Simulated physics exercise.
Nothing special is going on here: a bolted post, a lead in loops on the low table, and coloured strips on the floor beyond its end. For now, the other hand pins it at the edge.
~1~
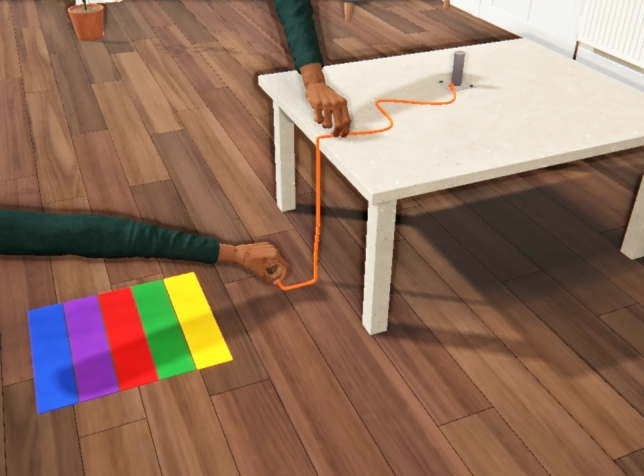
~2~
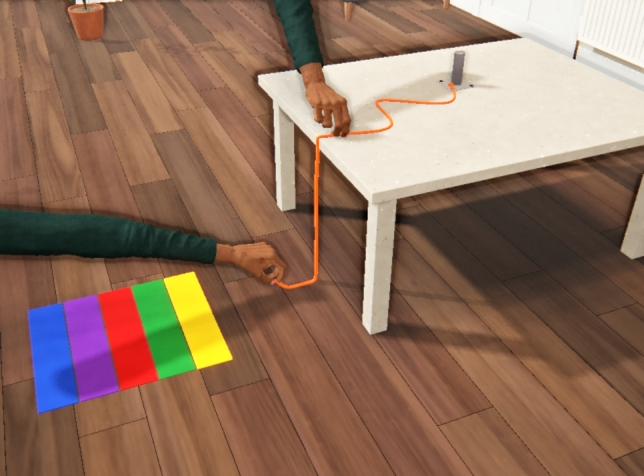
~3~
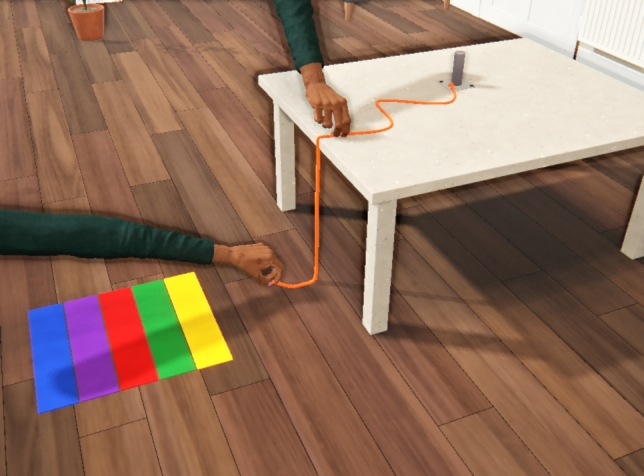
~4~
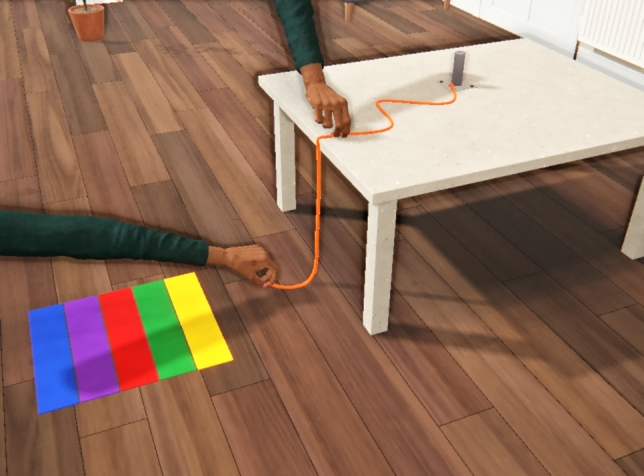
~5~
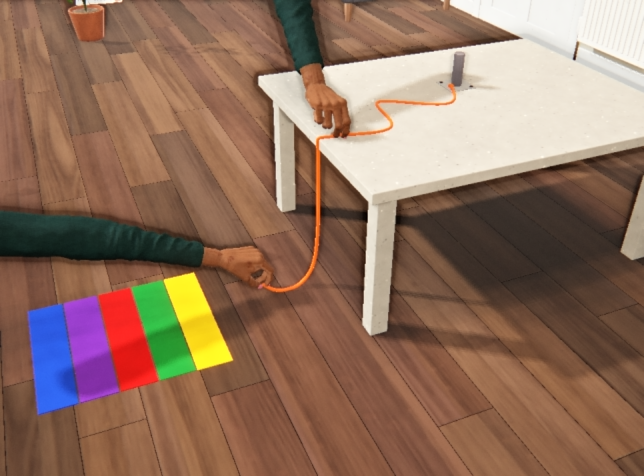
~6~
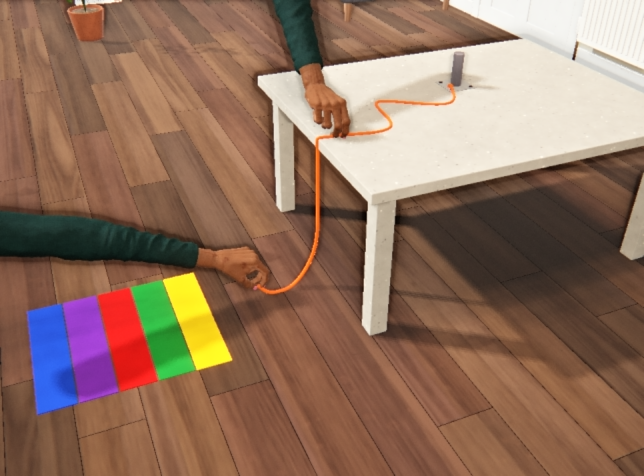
An orange cord runs in loops from a small grey post across a low white table and over its near left edge, in a wood-floored room seen from above at an angle. One dark-green-sleeved hand pins it at the edge; another holds its end near blue, purple, red, green and yellow floor strips. The lower hand draws the end slightly left, the hanging cord curving, while the camera stays still.
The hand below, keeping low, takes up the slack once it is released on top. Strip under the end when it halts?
Purple strip.
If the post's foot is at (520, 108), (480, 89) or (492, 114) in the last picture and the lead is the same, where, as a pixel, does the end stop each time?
First close to (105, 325), next close to (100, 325), last close to (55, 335).
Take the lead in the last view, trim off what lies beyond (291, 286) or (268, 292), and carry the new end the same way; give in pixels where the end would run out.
In that order: (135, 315) and (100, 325).
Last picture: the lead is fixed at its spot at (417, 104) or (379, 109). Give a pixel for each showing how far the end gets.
First try close to (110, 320), second close to (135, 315).
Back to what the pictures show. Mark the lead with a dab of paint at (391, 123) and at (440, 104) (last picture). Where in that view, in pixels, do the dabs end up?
Final positions are (321, 128) and (408, 99), in that order.
Soon after, end near (149, 313); over green.
After that, end near (105, 324); over red.
At the stop, end near (78, 330); over purple. It gets as far as the purple strip.
